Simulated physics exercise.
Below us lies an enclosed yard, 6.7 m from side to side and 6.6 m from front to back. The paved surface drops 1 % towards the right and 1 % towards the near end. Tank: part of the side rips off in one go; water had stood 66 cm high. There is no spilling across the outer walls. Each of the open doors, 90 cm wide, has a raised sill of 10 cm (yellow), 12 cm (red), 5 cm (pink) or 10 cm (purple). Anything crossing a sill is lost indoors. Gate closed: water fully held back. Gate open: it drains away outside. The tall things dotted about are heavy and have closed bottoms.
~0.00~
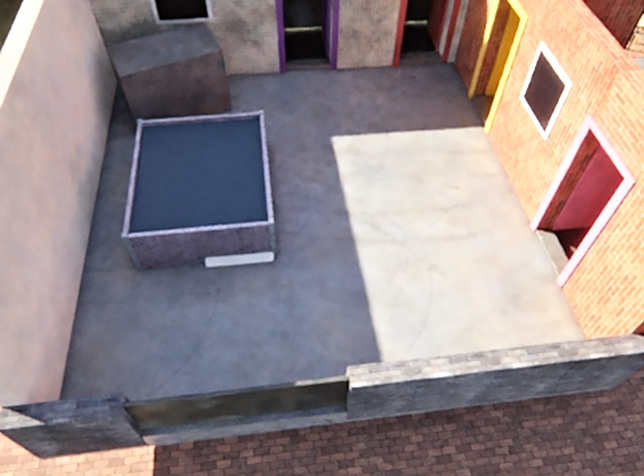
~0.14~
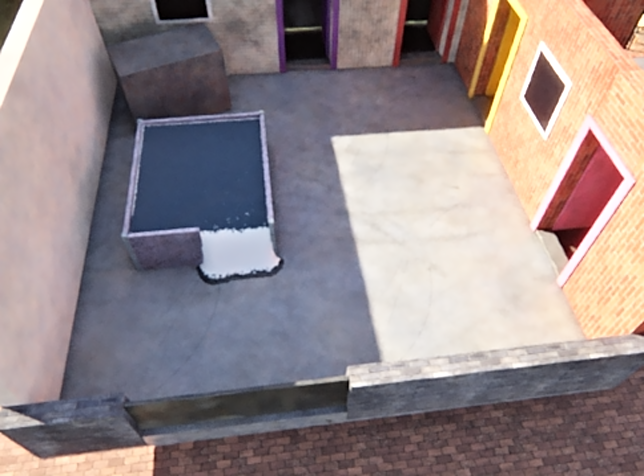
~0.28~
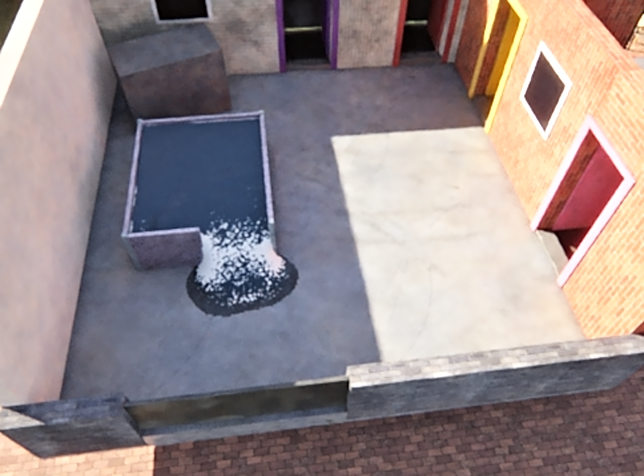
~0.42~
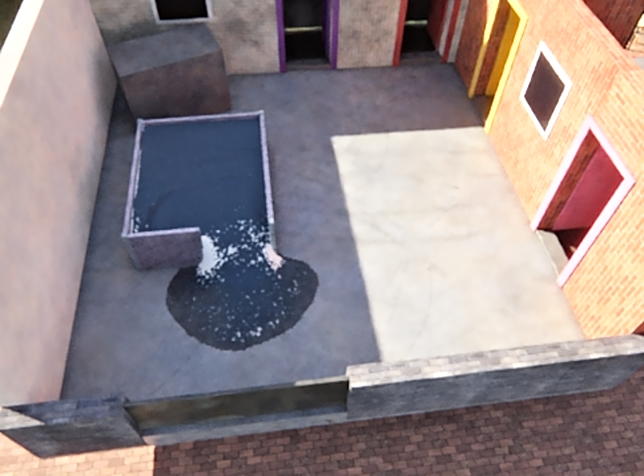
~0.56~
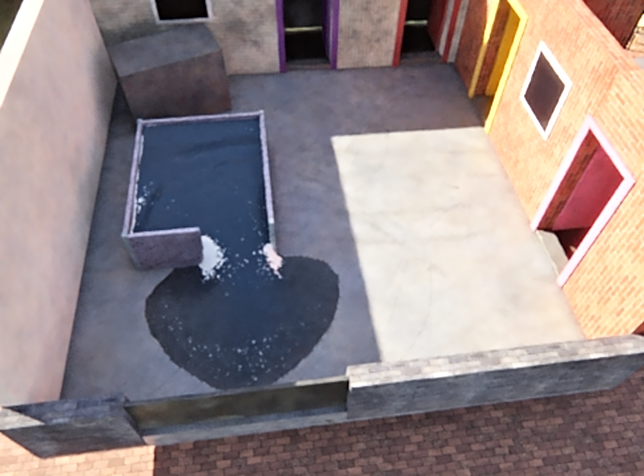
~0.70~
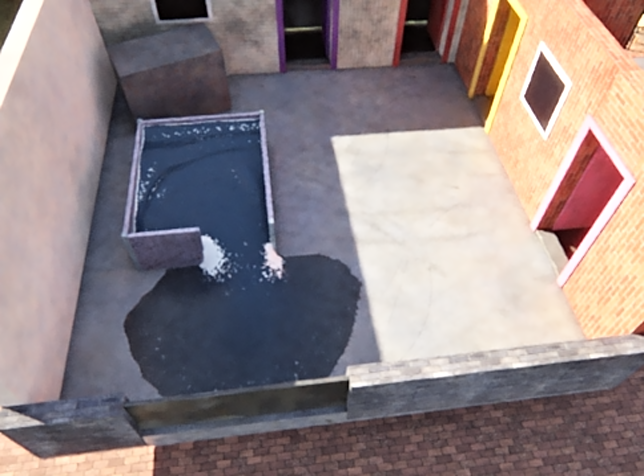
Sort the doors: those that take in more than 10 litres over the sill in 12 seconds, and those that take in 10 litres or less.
Sorted: The yellow door takes in 10 litres or less; the red door takes in 10 litres or less; the pink door takes in more; the purple door takes in 10 litres or less.
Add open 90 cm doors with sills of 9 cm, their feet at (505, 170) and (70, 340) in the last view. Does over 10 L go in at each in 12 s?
In turn: Under, past it.
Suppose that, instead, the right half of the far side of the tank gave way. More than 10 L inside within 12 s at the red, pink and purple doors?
Then red would come out on the high side, pink on the low side and purple on the high side.
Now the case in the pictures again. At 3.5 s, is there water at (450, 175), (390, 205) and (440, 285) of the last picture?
First spot not yet wet, second not yet wet, third submerged.
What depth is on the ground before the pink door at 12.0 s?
I'd say close to 9.5 cm.
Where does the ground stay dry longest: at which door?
The answer is the purple door.
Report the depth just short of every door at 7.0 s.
Yellow 5 cm, red 10 cm, pink 12 cm, purple 1 cm.
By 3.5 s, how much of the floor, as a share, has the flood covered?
Roughly 40 percent.
After 1.4 s water covers 20 % of the floor and is deepest (38 cm) near (251, 267); yellow door not reached, red door not reached, pink door not reached, purple door not reached.
After 2.2 s water covers 25 % of the floor and is deepest (36 cm) near (72, 424); yellow door not reached, red door not reached, pink door not reached, purple door not reached.
After 3.5 s water covers 40 % of the floor and is deepest (30 cm) near (584, 364); yellow door not reached, red door not reached, pink door 14 cm at the sill, 13 L in, purple door not reached.
After 7.0 s water covers 80 % of the floor and is deepest (20 cm) near (584, 364); yellow door 5 cm at the sill, 0 L in, red door 10 cm at the sill, 0 L in, pink door 12 cm at the sill, 115 L in, purple door not reached.
After 12.0 s water covers 100 % of the floor and is deepest (13 cm) near (584, 364); yellow door 11 cm at the sill, 0 L in, red door 9 cm at the sill, 0 L in, pink door 9 cm at the sill, 191 L in, purple door 5 cm at the sill, 0 L in.
